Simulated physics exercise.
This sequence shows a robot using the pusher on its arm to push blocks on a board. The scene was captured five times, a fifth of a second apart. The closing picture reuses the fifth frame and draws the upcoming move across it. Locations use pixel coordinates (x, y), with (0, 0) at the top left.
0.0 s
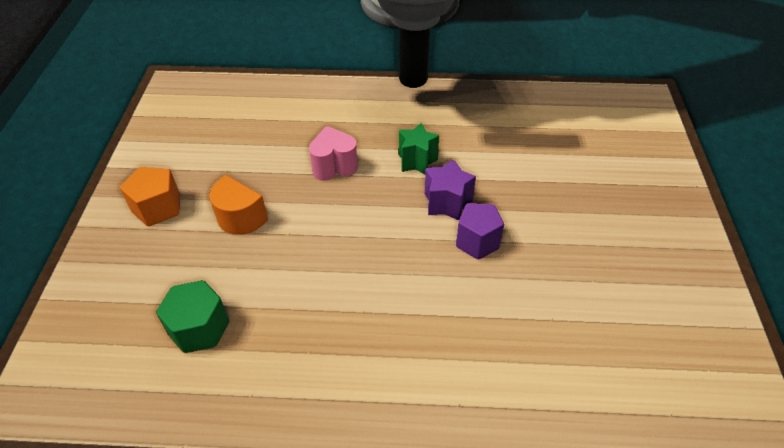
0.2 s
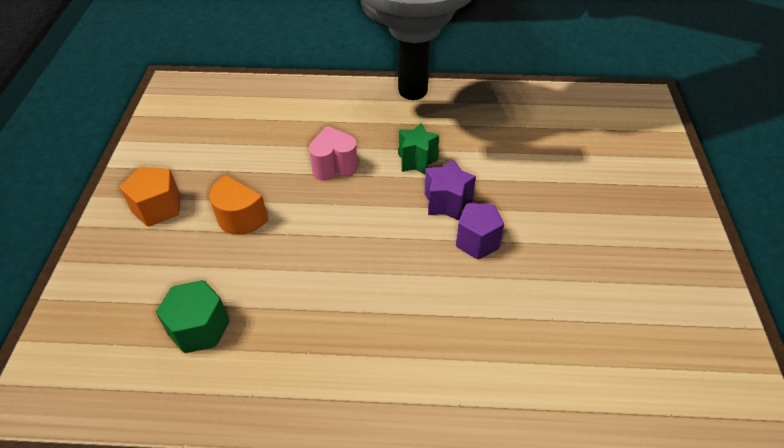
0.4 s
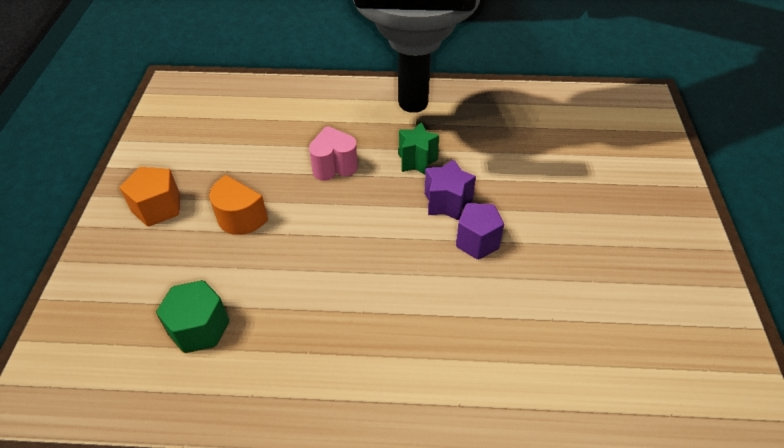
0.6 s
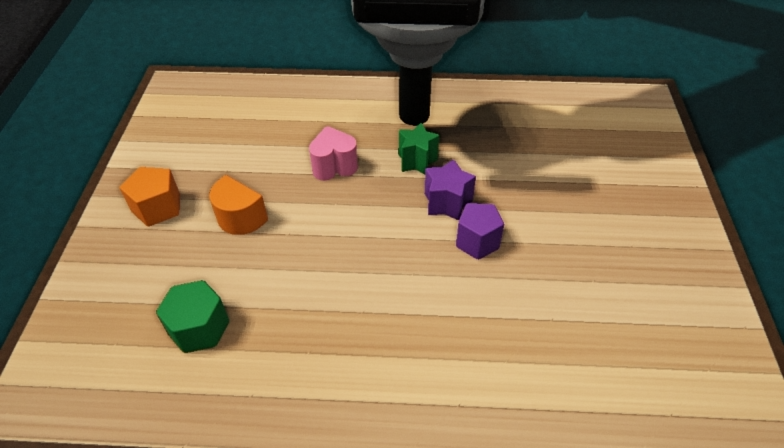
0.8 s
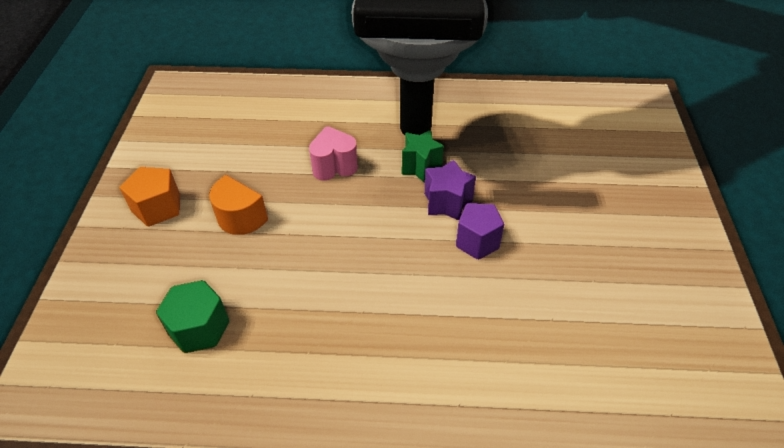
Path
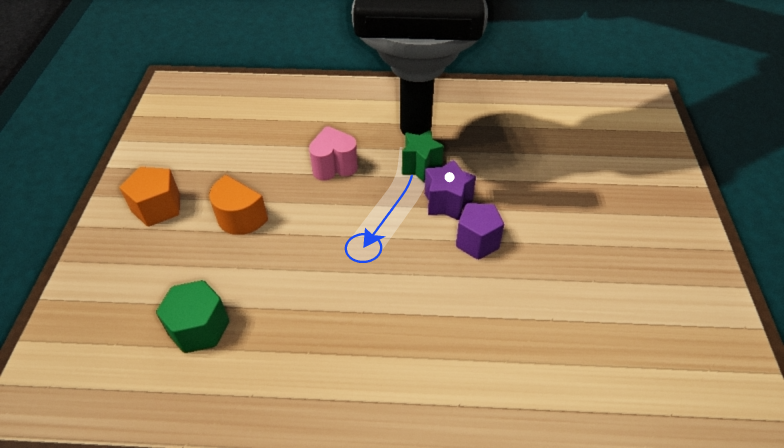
A robot arm's black pusher moves slowly down from the top centre toward the viewer, reaches the small green star and nudges it slightly toward the purple star. The fixed camera looks down at an angle on a striped wooden board over a dark teal surface. A pink heart, two orange blocks and a green hexagon sit still to the left, a purple star and five-sided block right of centre.
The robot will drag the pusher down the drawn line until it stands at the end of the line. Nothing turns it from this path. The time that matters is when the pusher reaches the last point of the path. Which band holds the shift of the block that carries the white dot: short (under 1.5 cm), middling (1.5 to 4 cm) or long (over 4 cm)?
The block winds up 1.5 to 4 cm from where it is now.
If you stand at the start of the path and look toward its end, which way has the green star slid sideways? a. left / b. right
That would be a.
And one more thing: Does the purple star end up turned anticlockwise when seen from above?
It seems so.
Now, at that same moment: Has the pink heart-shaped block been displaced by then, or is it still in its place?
It is untouched.
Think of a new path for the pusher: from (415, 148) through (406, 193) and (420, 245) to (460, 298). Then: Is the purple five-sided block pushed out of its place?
Short answer: Yes.
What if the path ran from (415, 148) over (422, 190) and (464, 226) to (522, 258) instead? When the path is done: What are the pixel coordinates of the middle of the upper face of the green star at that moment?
It ends at (430, 214).
The line goes from (415, 148) by way of (401, 197) to (364, 248); the dot is on the purple star.
What follows on the original path. One third of the way, pusher (410, 163); green star (419, 178); purple star (456, 189), turned 30° anticlockwise.
Two thirds of the way, pusher (389, 196); green star (418, 205), turned 50° anticlockwise; purple star (458, 195), turned 55° anticlockwise; purple five-sided block (486, 220).
At the end, pusher (362, 231); pink heart-shaped block unmoved; green star (418, 206), turned 55° anticlockwise; purple star (458, 195), turned 55° anticlockwise; purple five-sided block (486, 220).
